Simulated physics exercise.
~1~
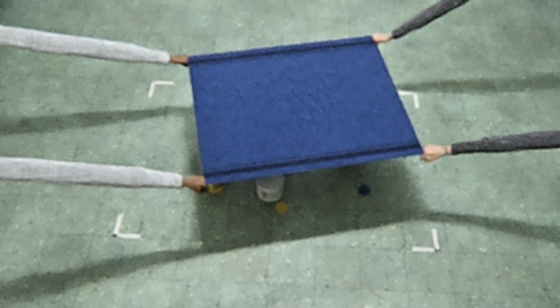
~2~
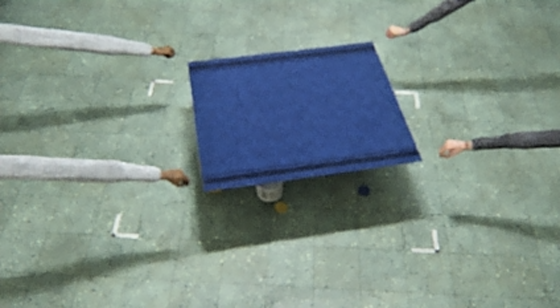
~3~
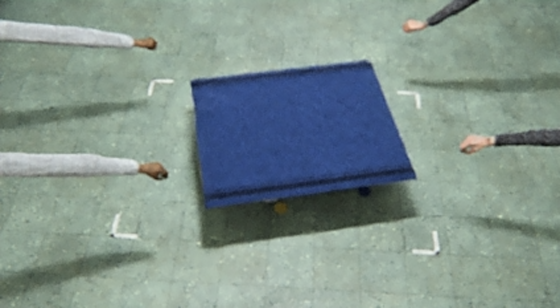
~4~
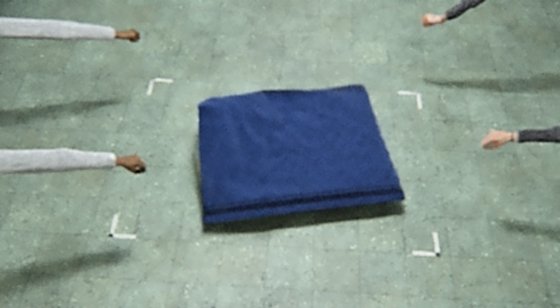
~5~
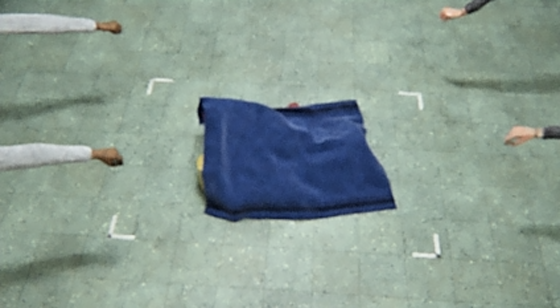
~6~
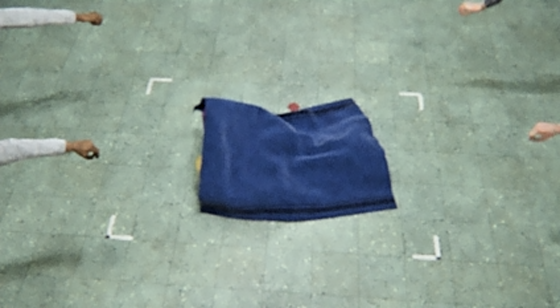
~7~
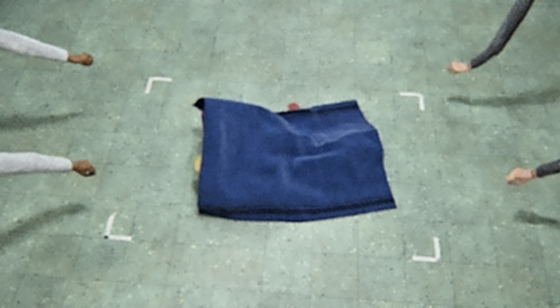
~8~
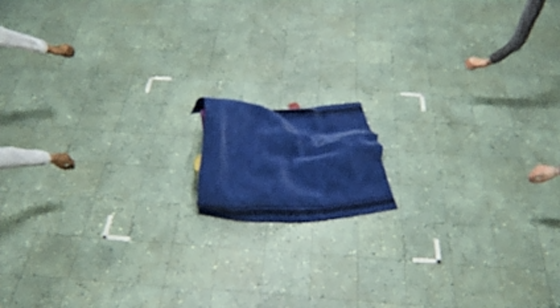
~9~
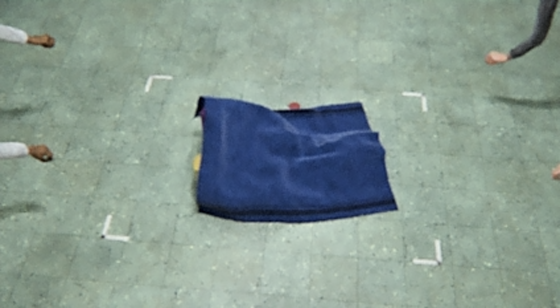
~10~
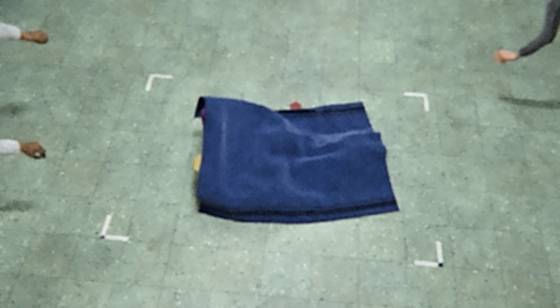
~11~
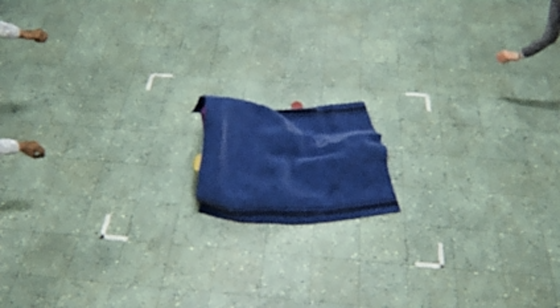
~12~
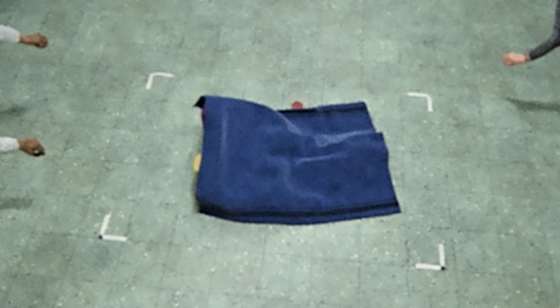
Four hands releasing a taut blue cloth that drops onto small objects on a green floor and lies rumpled, covering most of them.
